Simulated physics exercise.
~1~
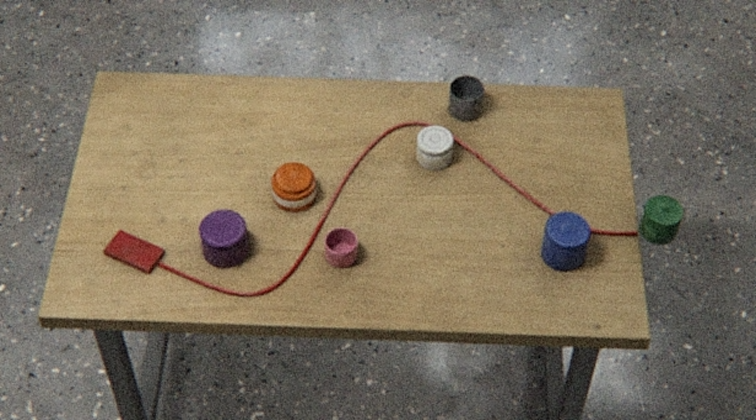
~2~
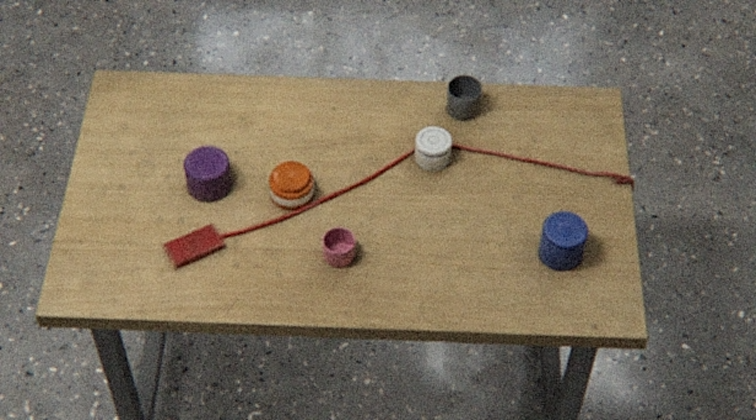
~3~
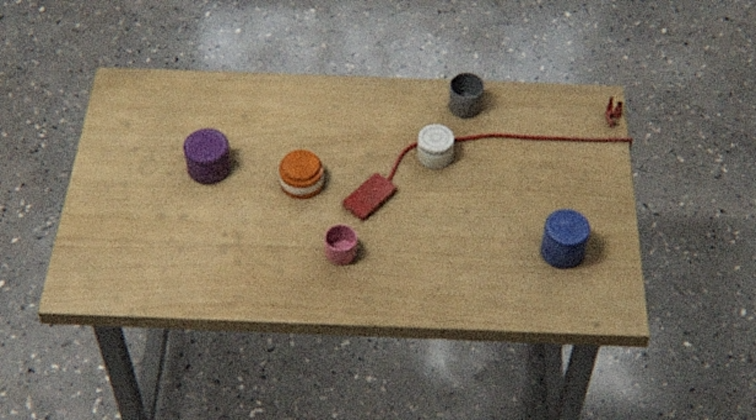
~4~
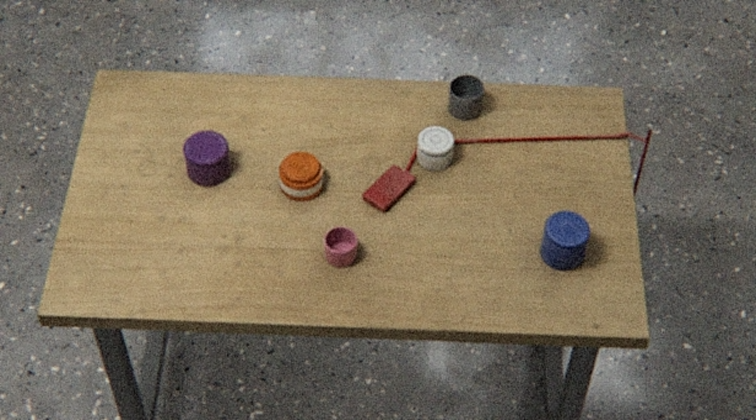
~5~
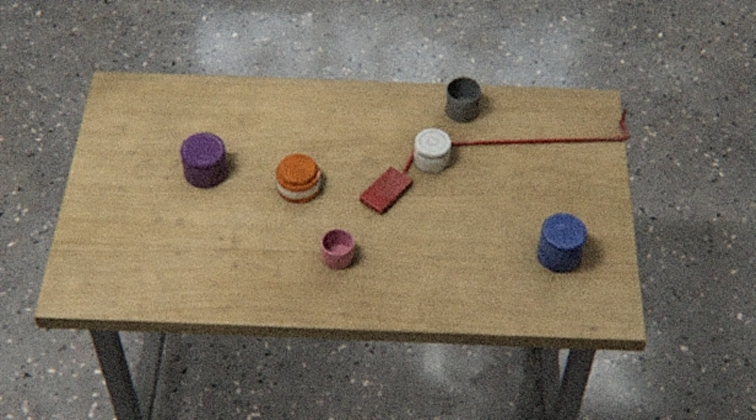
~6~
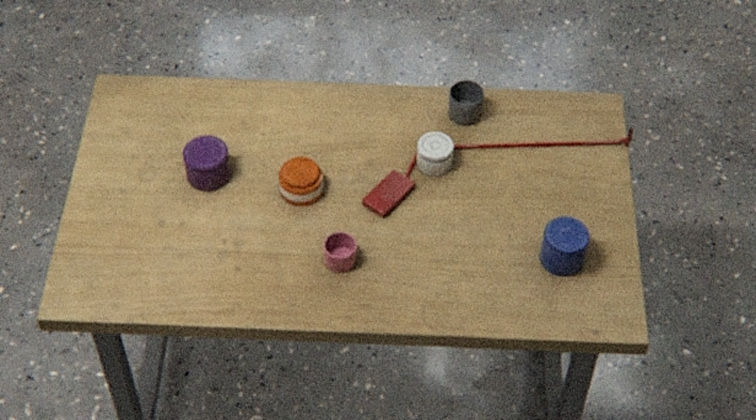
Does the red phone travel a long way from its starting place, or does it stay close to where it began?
The red phone travels a long way, while the purple tub ends up toward the back of the table and the pink mug stays in its place nearer the front.
